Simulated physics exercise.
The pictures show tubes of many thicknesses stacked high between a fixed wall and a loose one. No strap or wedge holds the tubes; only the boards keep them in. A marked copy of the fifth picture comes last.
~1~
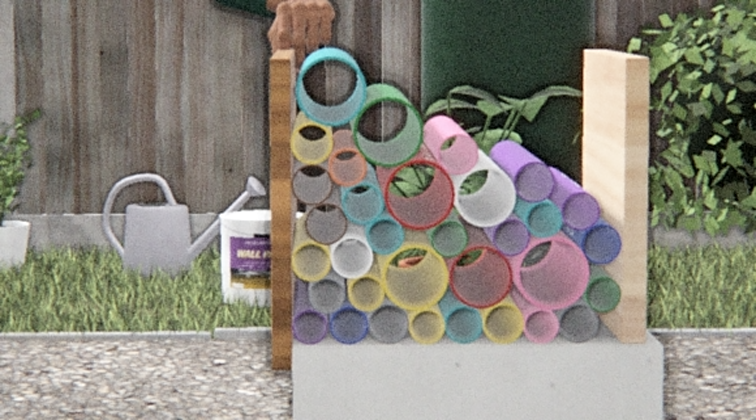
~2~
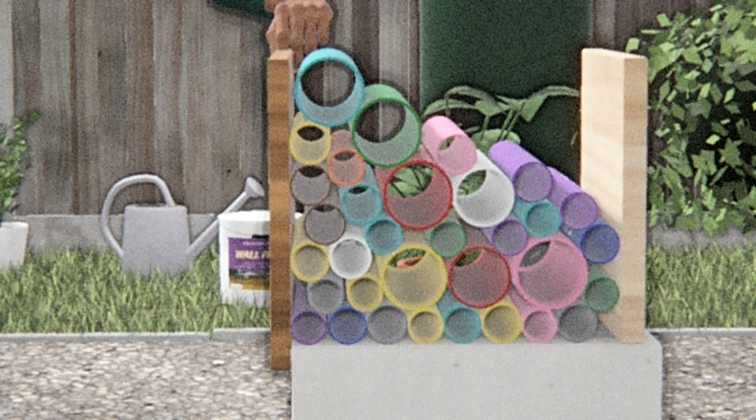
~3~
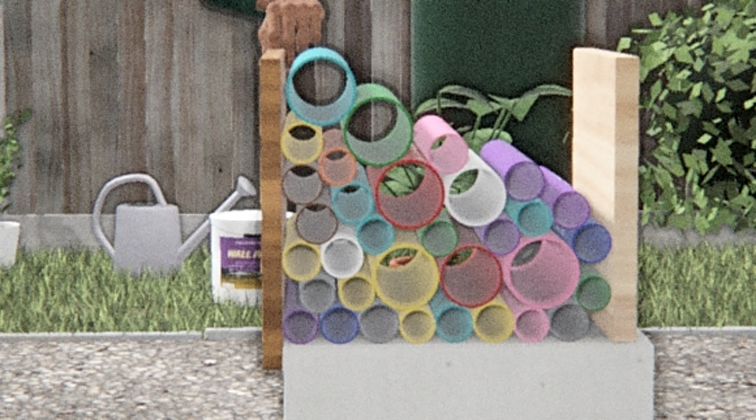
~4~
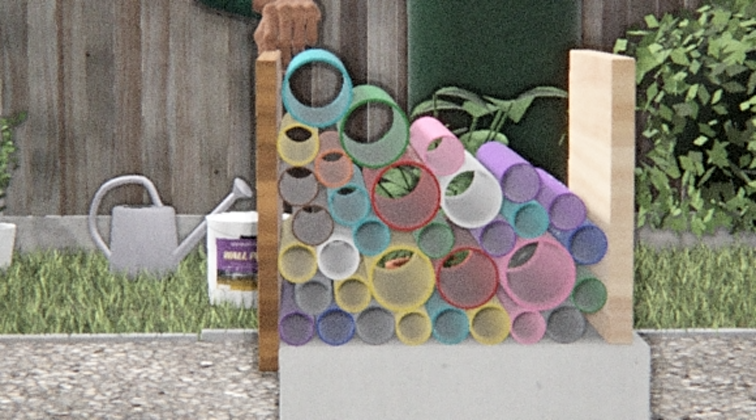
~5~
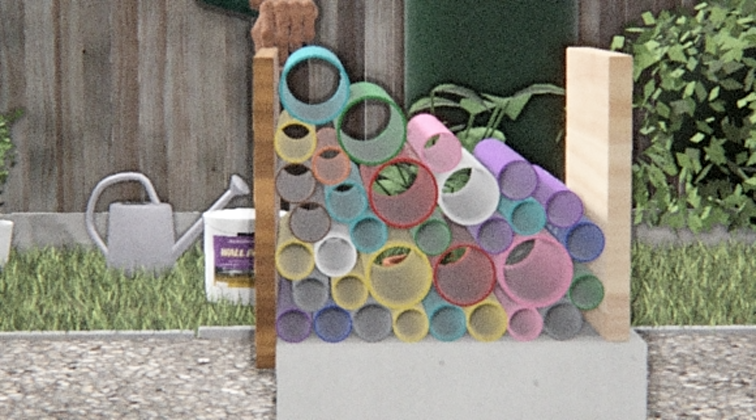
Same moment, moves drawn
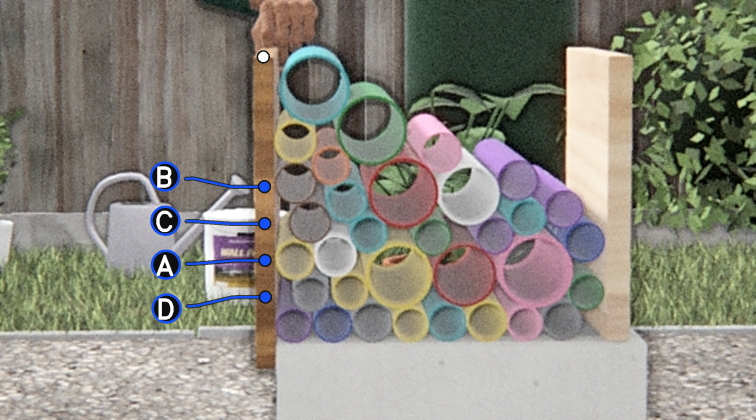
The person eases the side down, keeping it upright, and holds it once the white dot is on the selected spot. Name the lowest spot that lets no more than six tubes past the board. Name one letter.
At most to A.
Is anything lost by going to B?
Yes.
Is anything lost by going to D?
Yes.
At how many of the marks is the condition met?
The number is three.
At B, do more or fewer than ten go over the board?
Fewer than ten.
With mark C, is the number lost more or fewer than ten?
It loses fewer than ten.
On the marked copy, A at (265, 260); B at (265, 187); C at (265, 224); D at (266, 297); the white dot at (264, 57).
With A. Early on, top of the board (274, 144).
Further on, top of the board (275, 244).
At the end, top of the board (275, 259), six out over the board.
As for the rest, B two out over the board; C five out over the board; D more than six out over the board.
